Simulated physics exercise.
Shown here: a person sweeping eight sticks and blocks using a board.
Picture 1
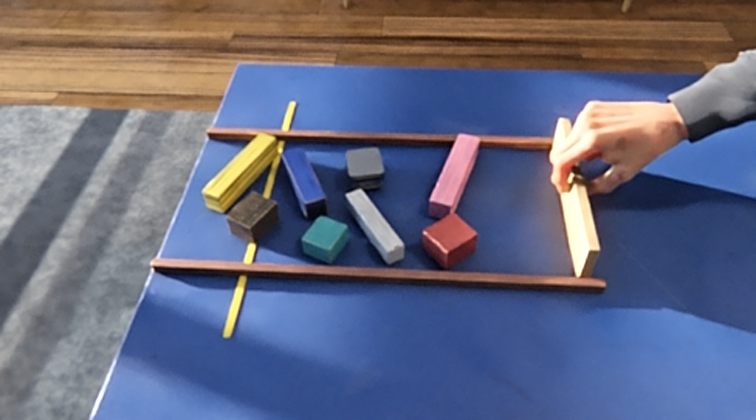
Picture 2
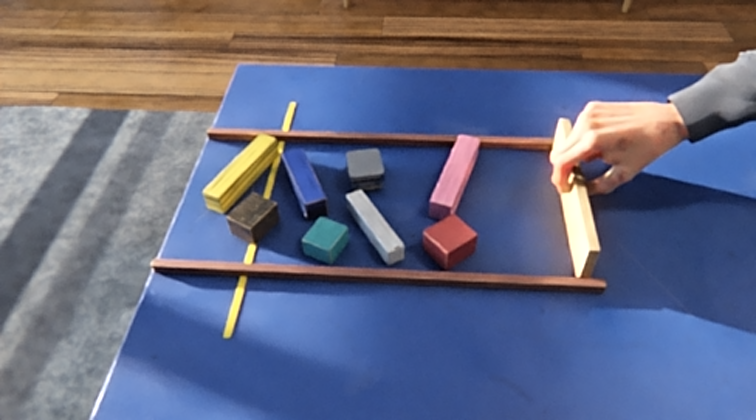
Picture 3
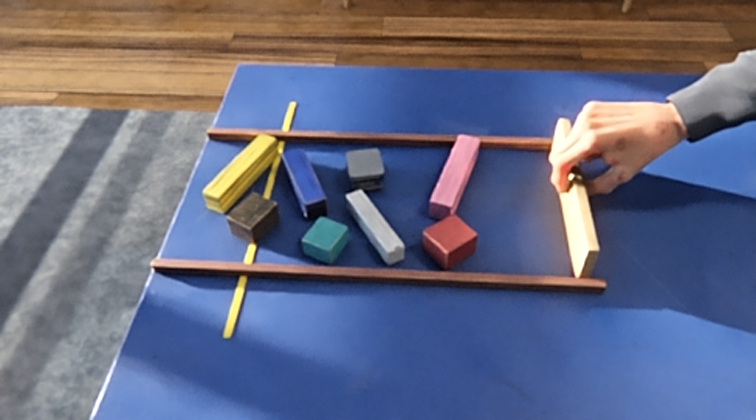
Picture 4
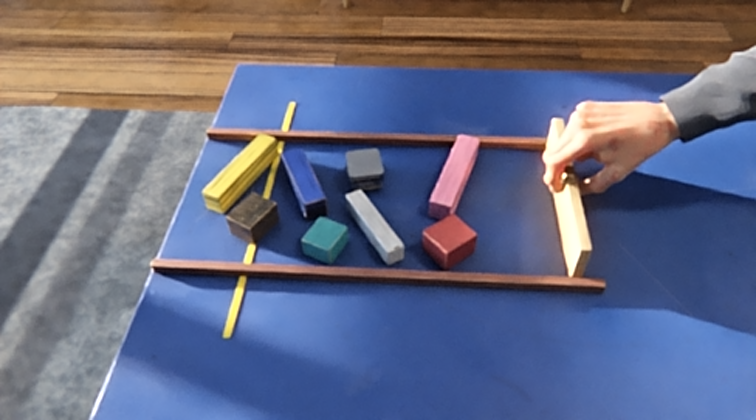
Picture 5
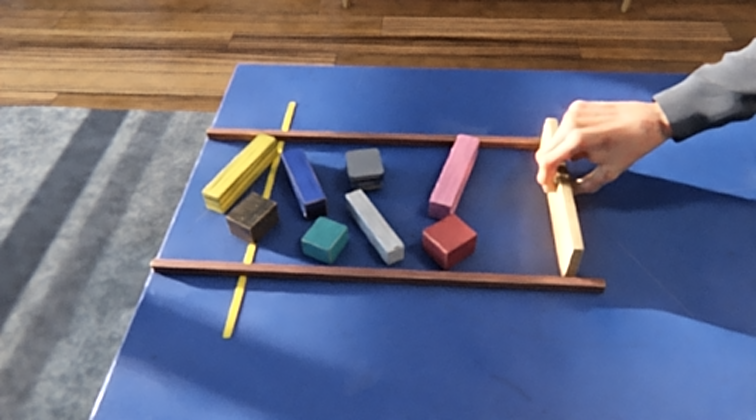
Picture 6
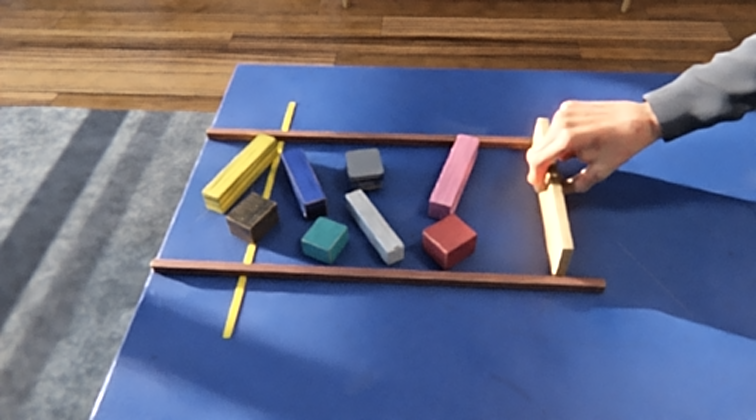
At first, a hand holds an upright wooden board at the right end of two dark rails on a blue table, with eight coloured sticks and blocks lying to its left. The hand then slides the board a short way left, while the sticks and blocks stay still.
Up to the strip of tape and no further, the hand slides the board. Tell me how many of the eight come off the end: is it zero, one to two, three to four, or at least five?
It is one to two.
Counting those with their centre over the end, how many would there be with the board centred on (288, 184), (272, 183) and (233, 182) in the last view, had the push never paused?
In order: 0, 1, 4.
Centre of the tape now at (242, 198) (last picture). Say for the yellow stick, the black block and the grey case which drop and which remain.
The yellow stick topples off; the black block topples off; and the grey case stays put.
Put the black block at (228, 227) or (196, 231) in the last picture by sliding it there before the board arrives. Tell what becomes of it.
Goes off the edge; goes off the edge.
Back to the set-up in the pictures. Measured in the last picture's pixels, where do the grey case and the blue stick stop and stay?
Final positions - grey case around (235, 166), blue stick around (202, 181).
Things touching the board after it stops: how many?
Contact count: 2.
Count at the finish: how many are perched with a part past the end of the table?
In total, 0 of them.
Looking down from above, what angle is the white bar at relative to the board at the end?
About 0° out of line.
Soon after, none off yet; yellow stick at rest near (243, 172); black block at rest near (253, 219); blue stick at rest near (304, 184).
After that, none off yet; yellow stick at rest near (243, 172); black block at rest near (253, 219); blue stick at rest near (302, 184).
And then, none off yet; yellow stick displaced a little near (219, 168); black block displaced about its own width near (201, 218); blue stick displaced about its own width near (243, 182).
In the end, the number that fall off is one or two; gone, black block and yellow stick.
